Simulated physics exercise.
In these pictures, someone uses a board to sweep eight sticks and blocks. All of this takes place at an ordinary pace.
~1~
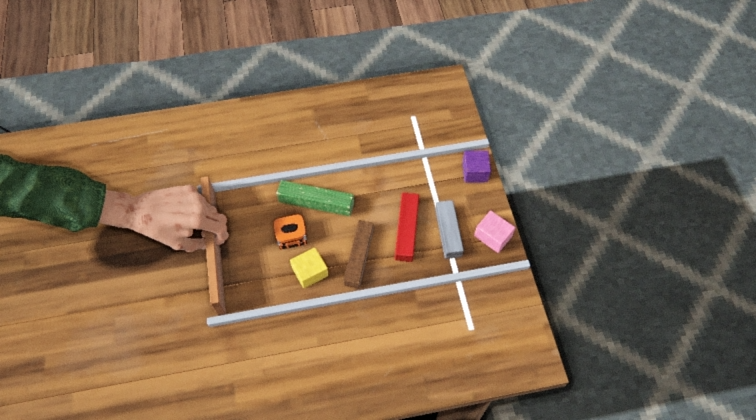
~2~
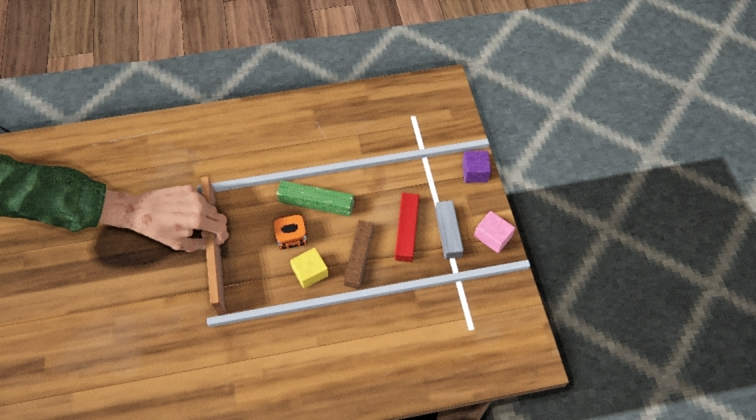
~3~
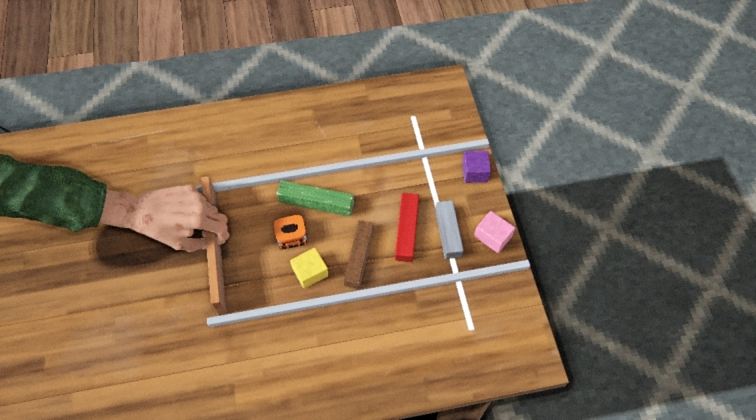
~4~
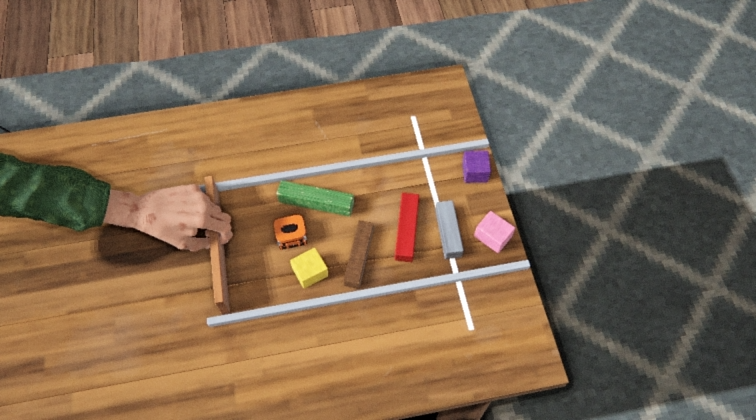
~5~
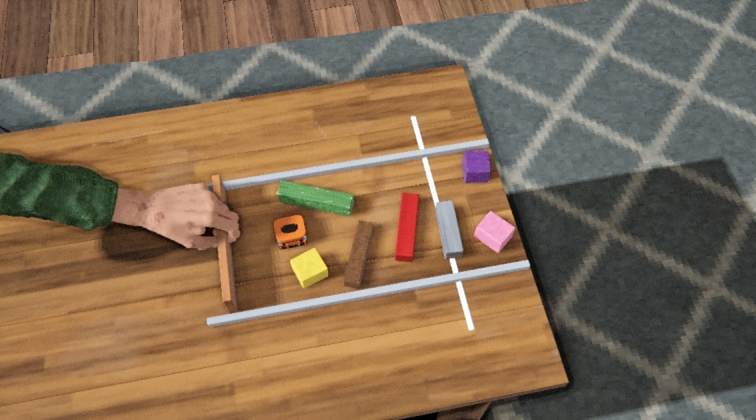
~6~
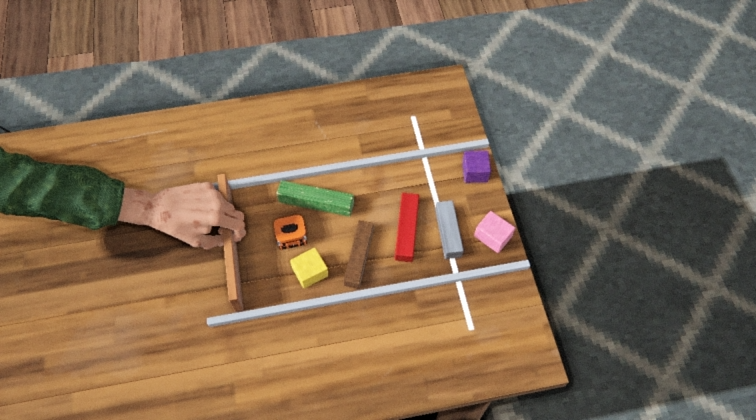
On a wooden tabletop, a green-sleeved hand nudging a wooden board slightly right between two rails, the scattered colourful blocks staying still.
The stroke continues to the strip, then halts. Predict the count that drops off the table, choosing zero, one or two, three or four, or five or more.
Just one or two.
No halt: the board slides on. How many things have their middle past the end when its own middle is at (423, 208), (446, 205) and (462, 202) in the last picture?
1; 2; 3.
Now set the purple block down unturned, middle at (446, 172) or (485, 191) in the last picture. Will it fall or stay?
First place: It does not drop; second place: It goes off the edge.
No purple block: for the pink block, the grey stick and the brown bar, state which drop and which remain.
The pink block comes off; the grey stick comes off; the brown bar stays put.
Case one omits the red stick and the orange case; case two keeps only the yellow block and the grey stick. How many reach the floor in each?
In the first try 1, in the other 0.
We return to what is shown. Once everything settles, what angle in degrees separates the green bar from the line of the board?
Some 35 degrees.
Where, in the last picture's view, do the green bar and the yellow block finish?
Green bar at about (458, 178), yellow block at about (464, 244).
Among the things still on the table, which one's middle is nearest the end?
The red stick is the one.
Early on, none off yet; purple block at rest near (476, 167); pink block at rest near (494, 232); grey stick at rest near (449, 229).
Finally, the number that fall off is one or two; lost, grey stick and pink block.
